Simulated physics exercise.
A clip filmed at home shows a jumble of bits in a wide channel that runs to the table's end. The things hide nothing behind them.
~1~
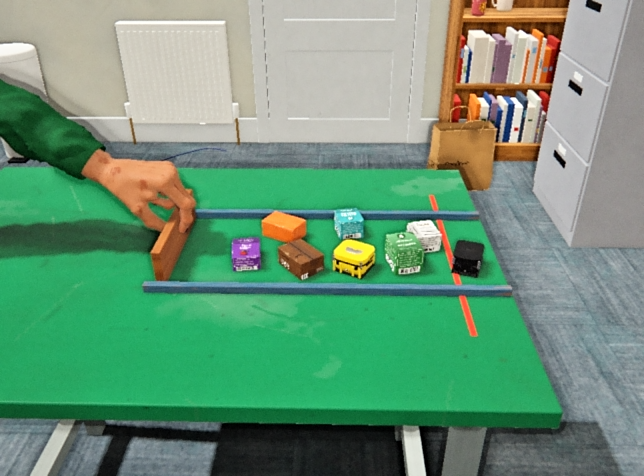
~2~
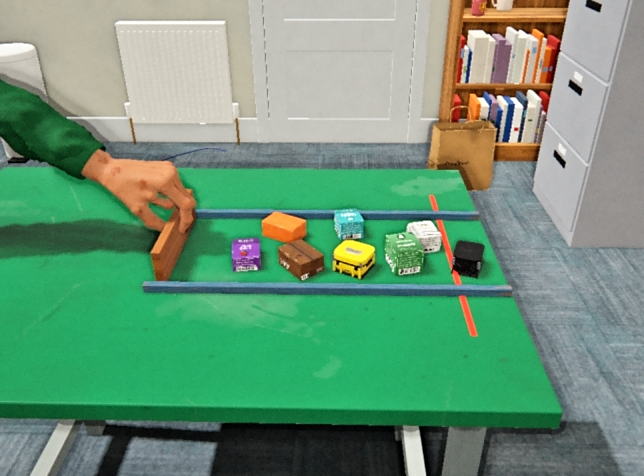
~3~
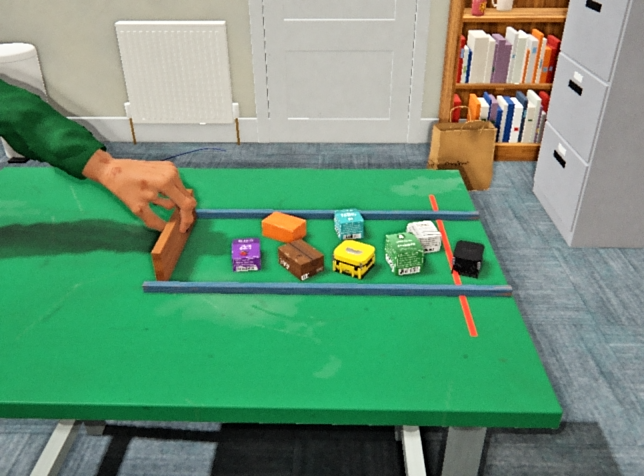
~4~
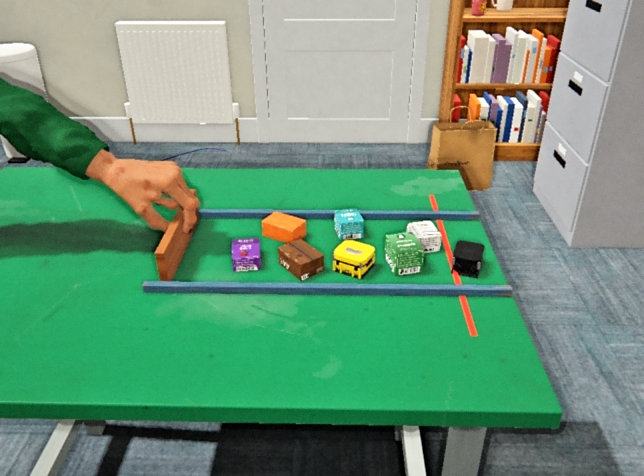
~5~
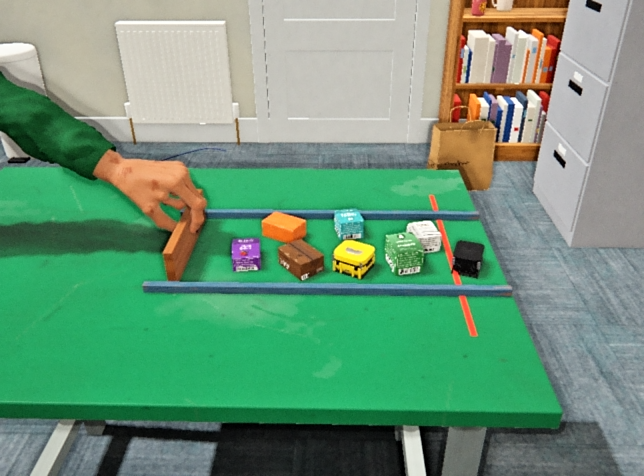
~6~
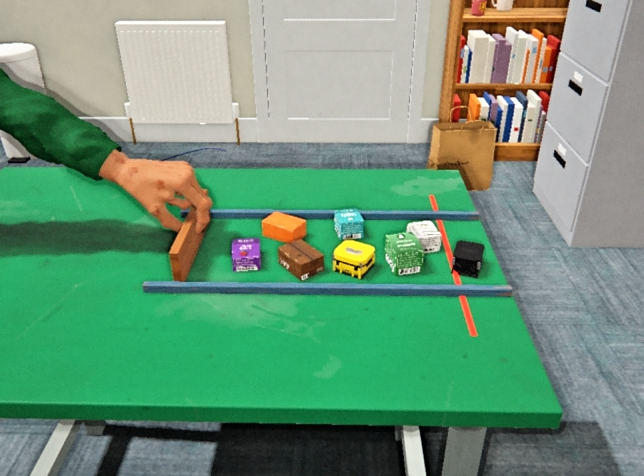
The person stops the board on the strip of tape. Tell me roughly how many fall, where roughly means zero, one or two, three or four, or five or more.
Roughly, three or four fall.
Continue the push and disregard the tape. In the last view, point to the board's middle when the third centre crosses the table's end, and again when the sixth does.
At (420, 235) for the third, at (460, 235) for the sixth.
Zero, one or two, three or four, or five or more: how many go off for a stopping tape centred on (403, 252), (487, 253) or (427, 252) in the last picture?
Just one or two; more than four; three to four.
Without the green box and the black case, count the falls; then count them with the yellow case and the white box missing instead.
First 2, then 3.
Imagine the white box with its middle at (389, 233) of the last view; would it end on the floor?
The answer: It keeps its place.
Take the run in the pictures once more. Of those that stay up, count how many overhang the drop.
Counting them gives 2.
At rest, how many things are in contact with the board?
2.
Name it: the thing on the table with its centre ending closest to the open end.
Brown box.
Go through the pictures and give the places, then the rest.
In the first picture, black case (468, 259); white box (424, 237); green box (404, 254); board (176, 234); tape (449, 252).
In the second picture, white box (424, 237); board (176, 234).
In the third picture, green box (404, 254); orange block (284, 228).
In the fourth picture, black case (468, 259); turquoise box (349, 224).
In the fifth picture, white box (424, 237); yellow case (354, 259).
In the sixth picture, black case (468, 259); white box (424, 237); green box (404, 254); board (192, 234); tape (449, 252).
Early on, none off yet; black case at rest near (468, 259); white box at rest near (424, 237); green box moving near (409, 253).
Finally, the number that fall off is three or four; lost, turquoise box, yellow case, green box and black case.
